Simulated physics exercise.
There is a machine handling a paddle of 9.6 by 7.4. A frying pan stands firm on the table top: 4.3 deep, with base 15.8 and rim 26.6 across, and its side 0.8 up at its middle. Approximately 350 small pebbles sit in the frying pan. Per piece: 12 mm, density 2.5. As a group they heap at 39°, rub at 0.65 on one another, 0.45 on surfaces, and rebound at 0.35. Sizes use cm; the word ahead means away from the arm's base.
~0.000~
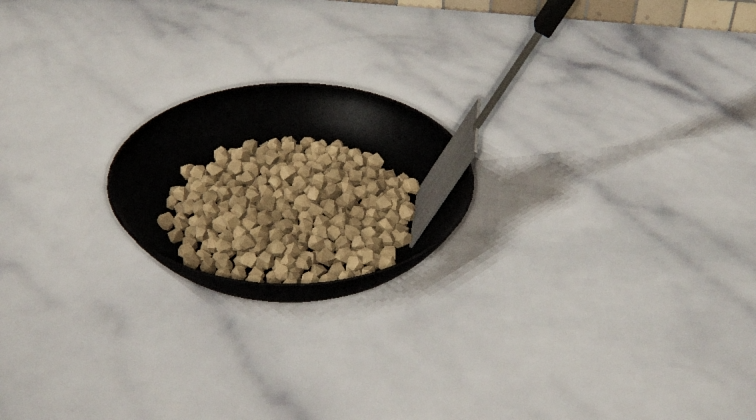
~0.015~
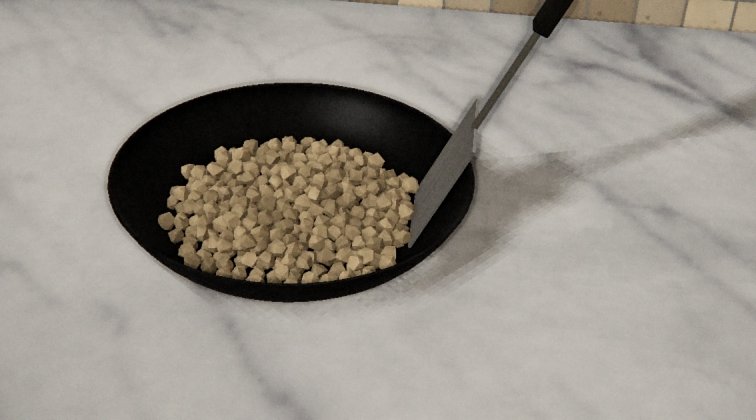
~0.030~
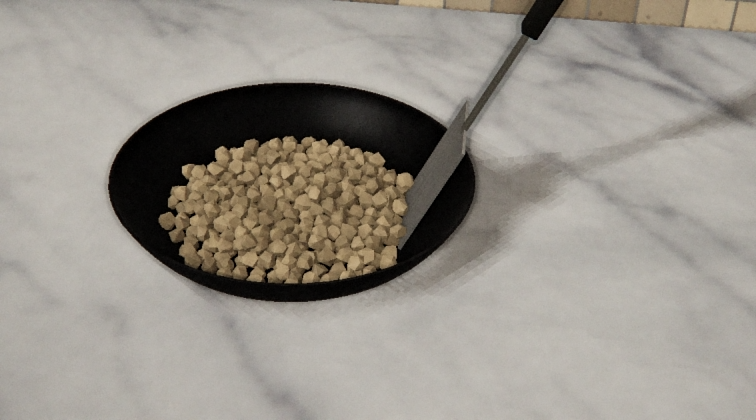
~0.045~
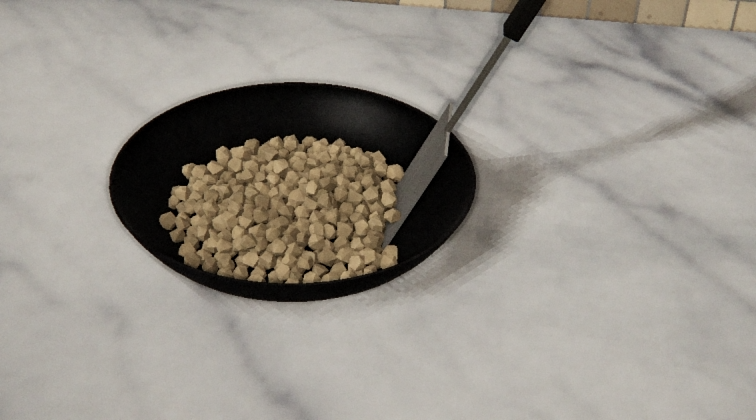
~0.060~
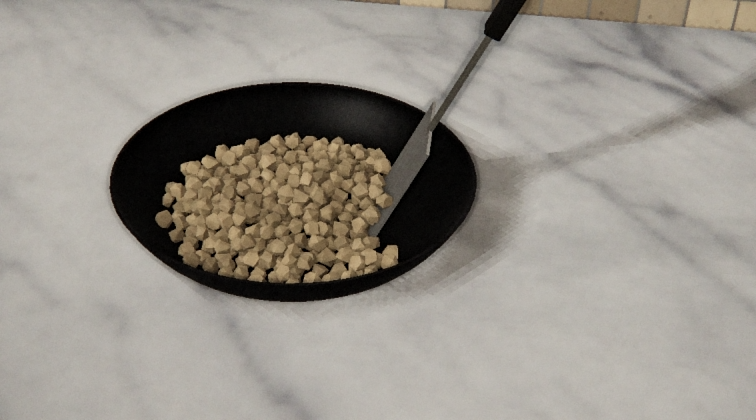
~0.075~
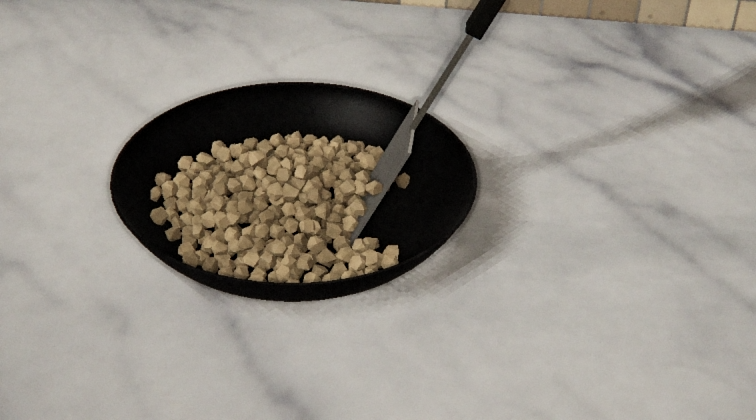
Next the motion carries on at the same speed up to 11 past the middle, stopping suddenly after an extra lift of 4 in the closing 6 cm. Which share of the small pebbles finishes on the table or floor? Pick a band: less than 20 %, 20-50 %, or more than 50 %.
It falls in the band 20-50 %.
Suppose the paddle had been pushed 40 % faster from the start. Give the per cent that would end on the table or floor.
Near 40 %.
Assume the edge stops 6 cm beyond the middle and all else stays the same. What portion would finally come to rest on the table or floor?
About 5 %.
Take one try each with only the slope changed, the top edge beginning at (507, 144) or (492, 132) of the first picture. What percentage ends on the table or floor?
Close to 30 and 30 percent respectively.
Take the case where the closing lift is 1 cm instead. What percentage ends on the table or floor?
Roughly 40 percent of it.
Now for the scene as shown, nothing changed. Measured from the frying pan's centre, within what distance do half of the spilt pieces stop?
That distance comes to about 32 cm.
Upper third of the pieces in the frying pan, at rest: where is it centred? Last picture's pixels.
(208, 162).
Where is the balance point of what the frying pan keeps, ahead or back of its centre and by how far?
The balance point lies close to 3.5 cm ahead.
By 0.14 s, sloping 65°, highest piece 8 above the table; 354 in the frying pan.
By 0.20 s, sloping 65°, highest piece 7 above the table; 353 in the frying pan, 1 on the blade or in flight.
By 0.44 s, sloping 65°, highest piece 14 above the table; 245 in the frying pan, 43 on the table or floor, 66 on the blade or in flight.
By 1.49 s, sloping 65°, highest piece 5 above the table; 245 in the frying pan, 109 on the table or floor.
Final count, 245 in the frying pan, 109 on the table or floor. That is 31 % on the table or floor.
